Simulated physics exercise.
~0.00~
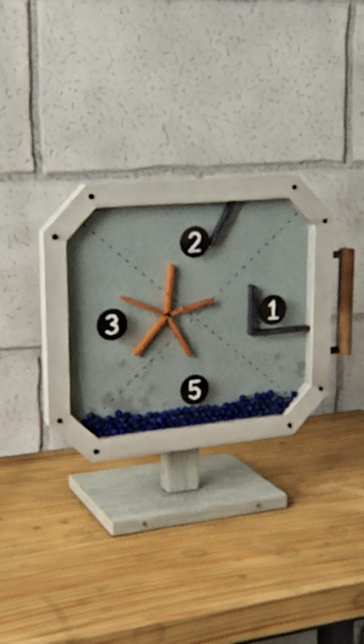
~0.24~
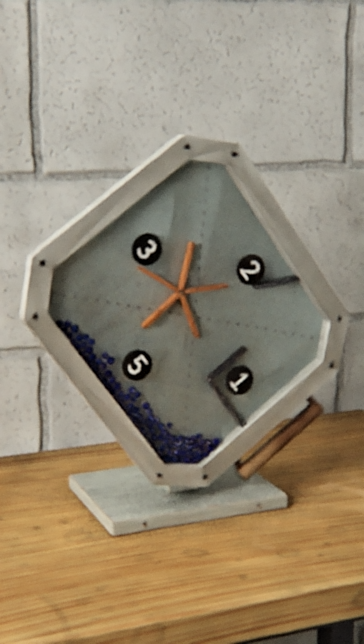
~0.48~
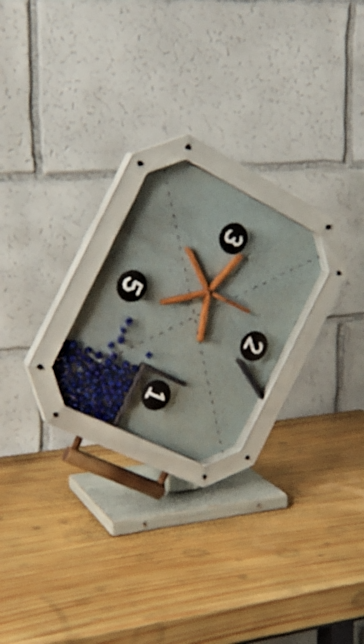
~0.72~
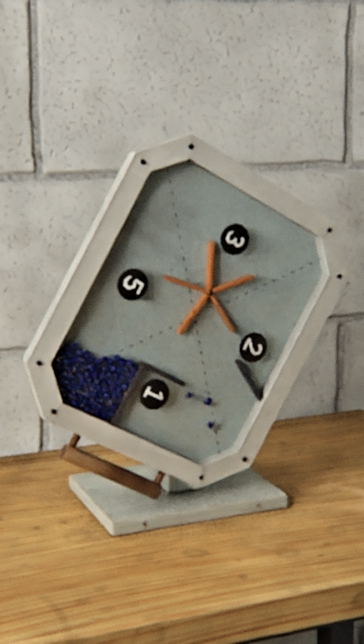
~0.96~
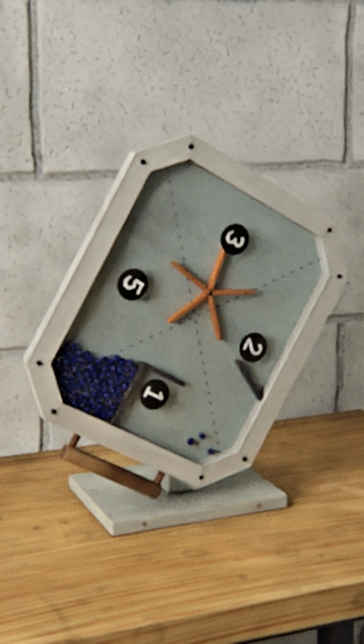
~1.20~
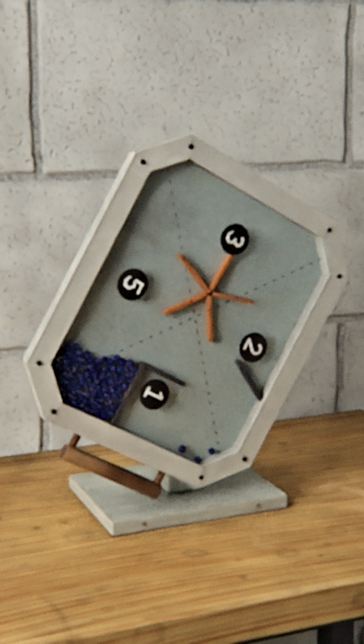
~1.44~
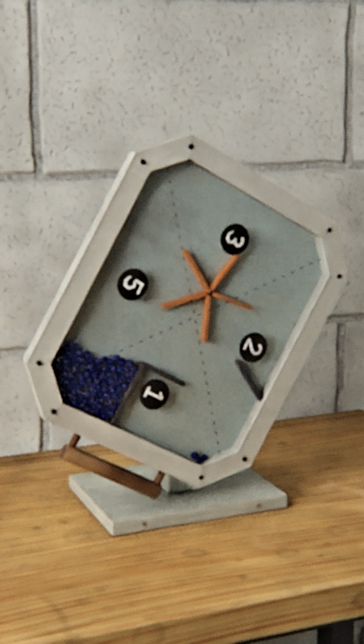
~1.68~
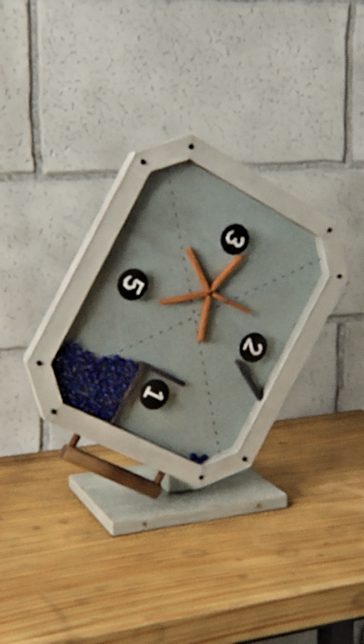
At the start, a grey, clear-fronted case with clipped corners stands on a wooden table, dark blue beads spread along its bottom and an orange star shape near its middle. The case turns clockwise, swinging its brown handle down from the right, while the beads slide along the lower left side. It tips further and stops with the handle at the lower left, as beads pile up against the dark bracket by the number one. A few spill past it and roll into the bottom corner. The star keeps turning, ever more slowly, while the main heap rests at lower left.
